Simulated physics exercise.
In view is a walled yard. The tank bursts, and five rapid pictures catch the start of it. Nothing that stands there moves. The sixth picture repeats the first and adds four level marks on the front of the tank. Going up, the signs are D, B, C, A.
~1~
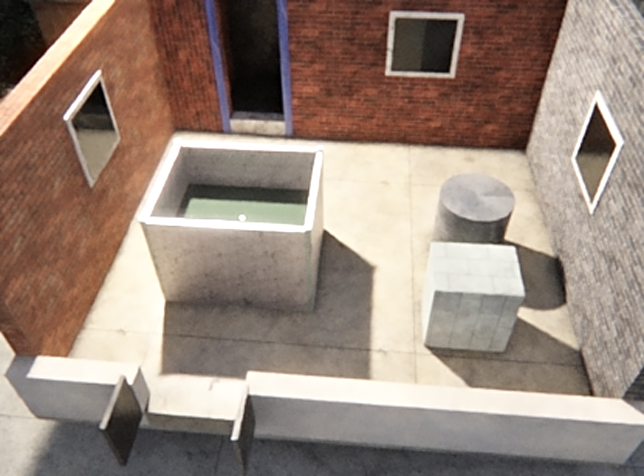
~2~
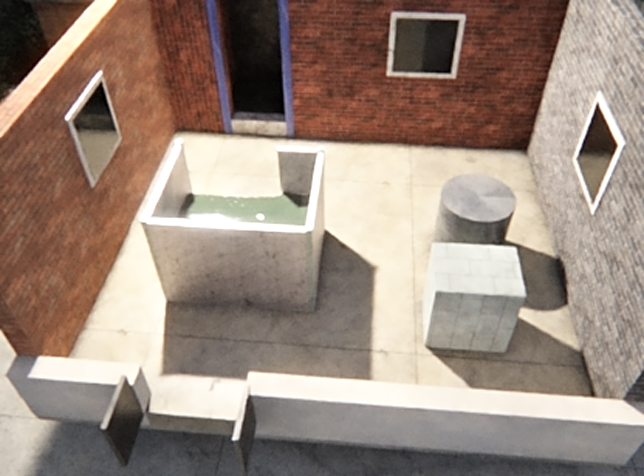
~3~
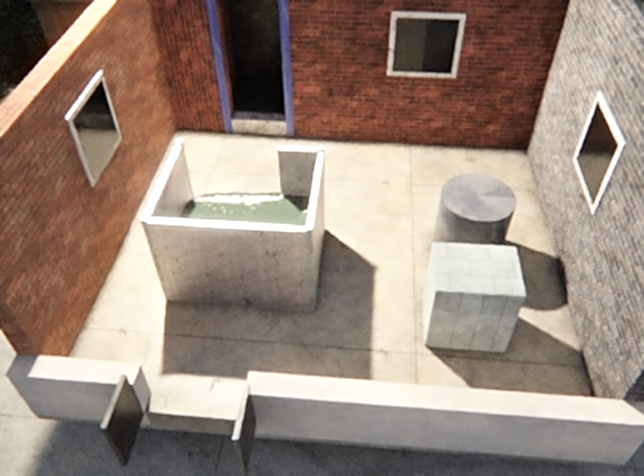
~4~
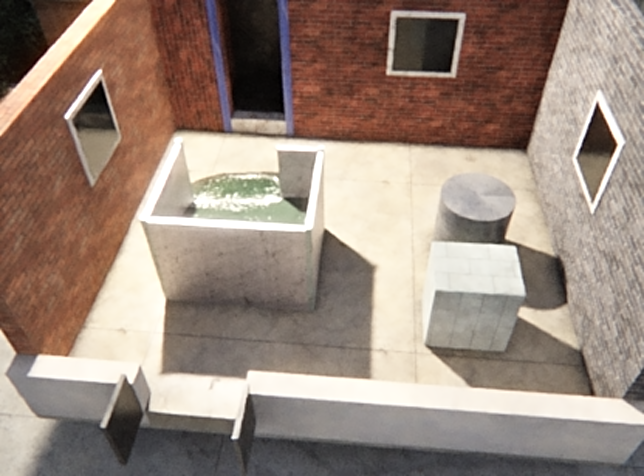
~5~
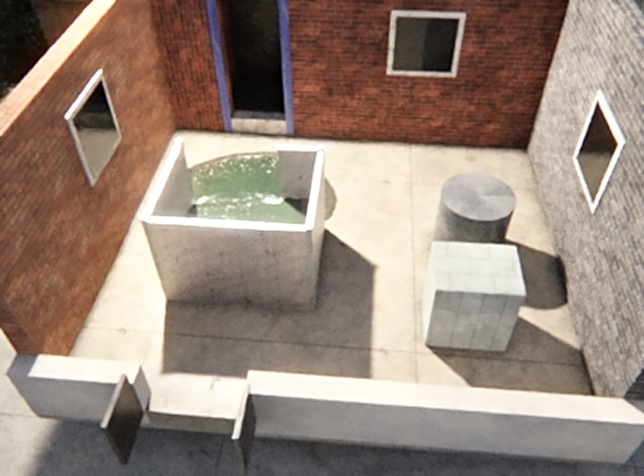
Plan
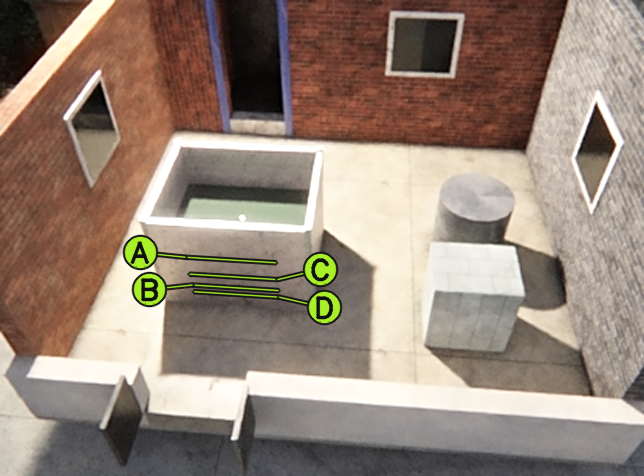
The clip shows a walled yard with an open-topped tank of greenish water, beside a block and a cylinder; a gap opens in the tank's back wall, and water pours through it, spreading over the ground behind.
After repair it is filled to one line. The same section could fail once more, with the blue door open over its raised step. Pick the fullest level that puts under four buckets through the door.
C is the one.
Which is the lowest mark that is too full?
It is A.
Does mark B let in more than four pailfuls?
No, not at all.
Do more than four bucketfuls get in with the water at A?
Yes, it does.
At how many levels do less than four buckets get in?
Three.
On the marked copy, A at (230, 259); B at (235, 287); C at (233, 276); D at (236, 294); from the bottom up D, B, C, A.
For mark A, about 11 bucketfuls get in.
For mark B, nothing gets over.
For mark C, a splash gets over, under a bucket.
For mark D, nothing gets over.
